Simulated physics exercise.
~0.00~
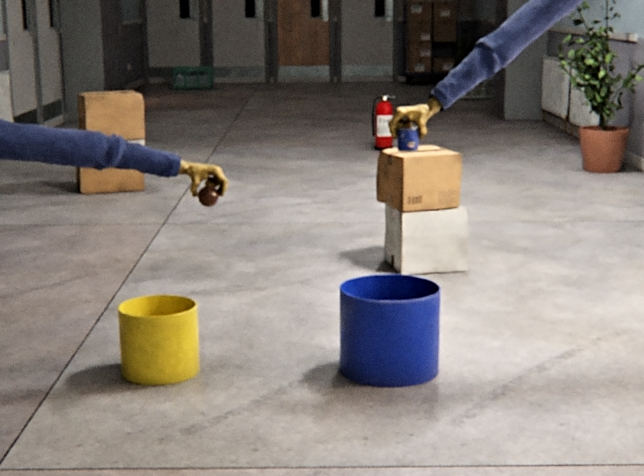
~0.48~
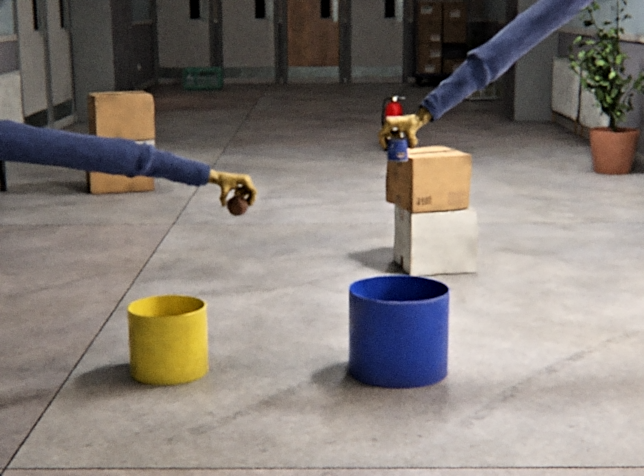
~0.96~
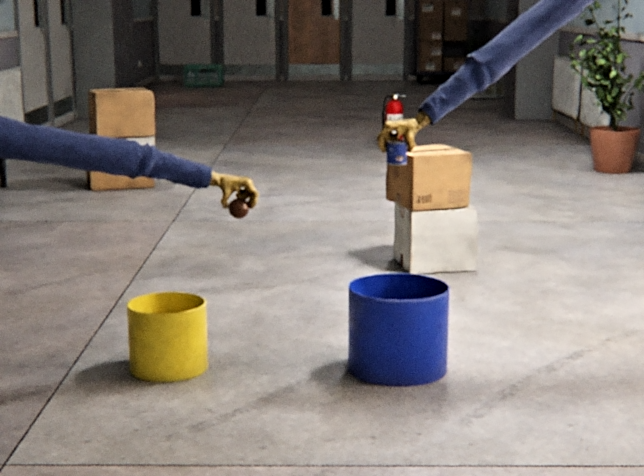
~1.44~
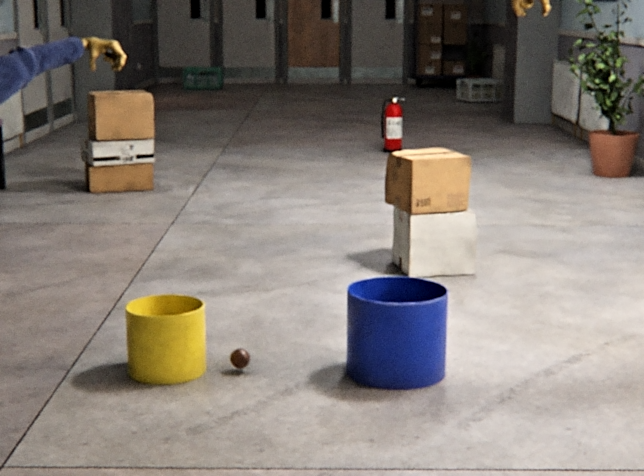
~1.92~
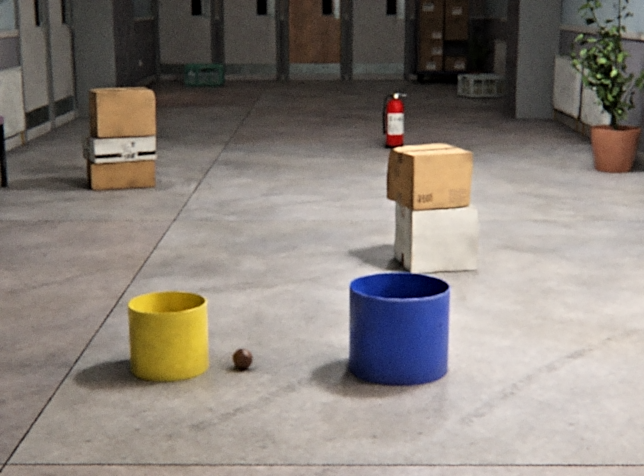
Two hands release a brown ball and a blue tin, and the ball lands between the buckets.
